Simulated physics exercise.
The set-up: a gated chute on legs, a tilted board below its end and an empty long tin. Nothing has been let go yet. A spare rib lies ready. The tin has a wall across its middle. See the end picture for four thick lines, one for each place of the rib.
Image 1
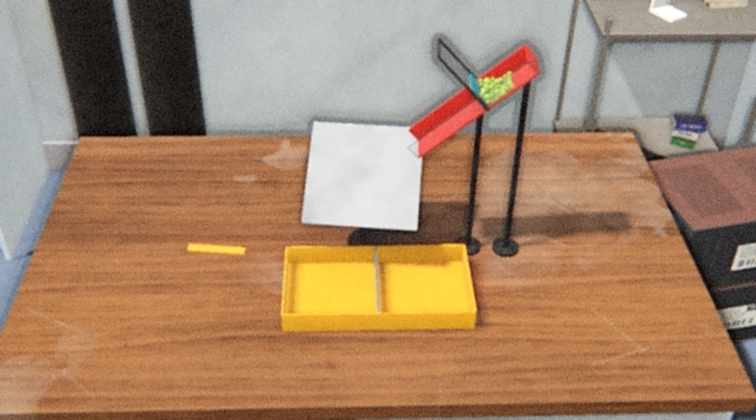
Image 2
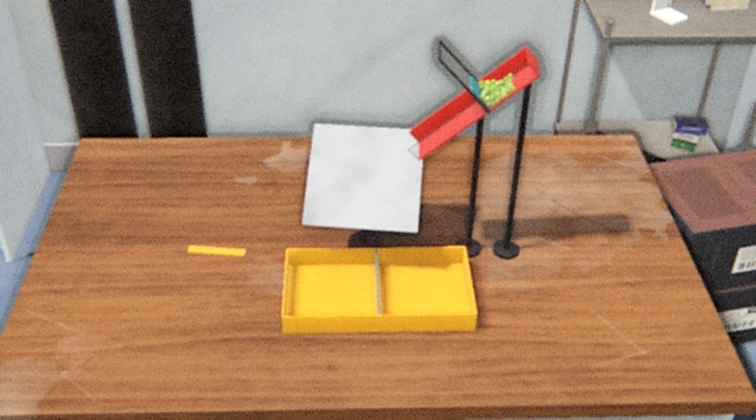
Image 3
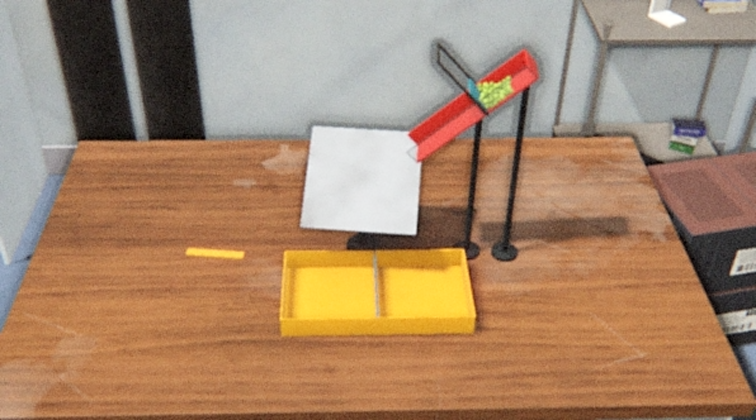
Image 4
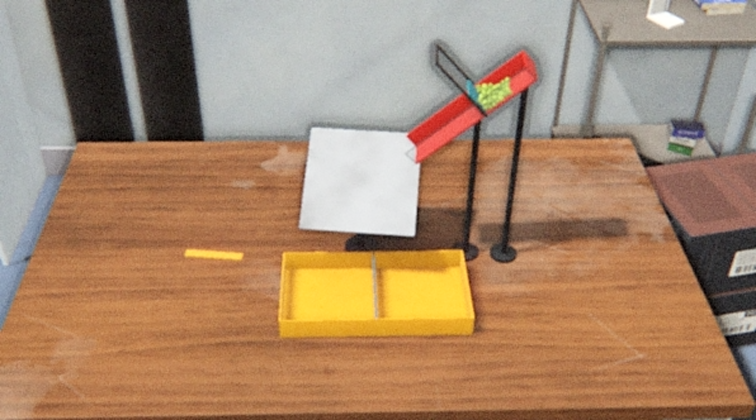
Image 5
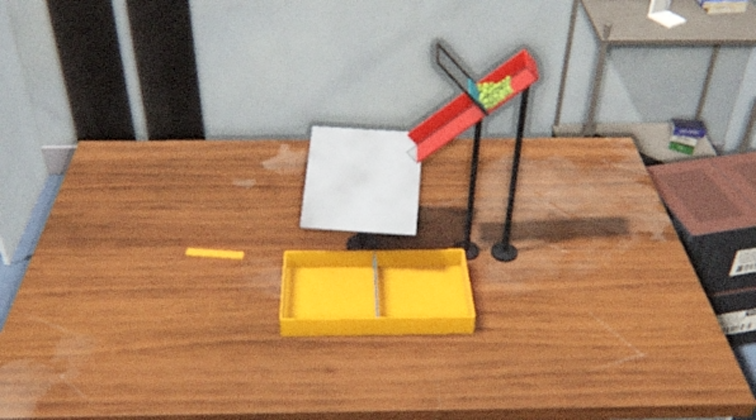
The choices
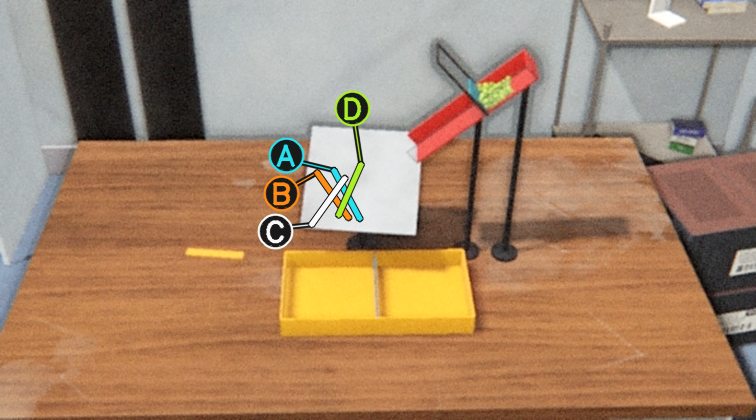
Nothing moves as green pieces sit behind a gate in a red chute above a yellow tray.
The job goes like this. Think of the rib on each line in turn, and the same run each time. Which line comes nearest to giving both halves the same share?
It is A.
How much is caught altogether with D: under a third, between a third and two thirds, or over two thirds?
Over two thirds.
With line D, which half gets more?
More lands on the left.
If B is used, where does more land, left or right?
More lands on the left.
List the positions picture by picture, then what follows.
In the first frame, load behind the gate (491, 88), dried peas; lip of the chute (418, 150), sloping fairly steeply.
In the second frame, middle of the board (365, 176), tilted fairly steeply; middle of its low edge (359, 228); of its high edge (369, 127).
In the third frame, front corners of the tin (281, 319) and (475, 316); front end of its middle wall (378, 318); gate still shut (472, 89).
In the fourth frame, middle of the load (489, 94); lip (416, 156).
In the fifth frame, middle of the load (490, 93); lip (417, 155).
On the marked copy, line A from (333, 170) to (359, 218); line B from (317, 172) to (348, 217); line C from (344, 178) to (311, 224); line D from (361, 164) to (338, 215).
If A is chosen, of what is caught, roughly two thirds in the left half, roughly a third in the right.
If B is chosen, of what is caught, almost all in the left half, about a tenth in the right.
If C is chosen, of what is caught, almost all in the left half, just a few in the right.
If D is chosen, of what is caught, almost all in the left half, just a few in the right.
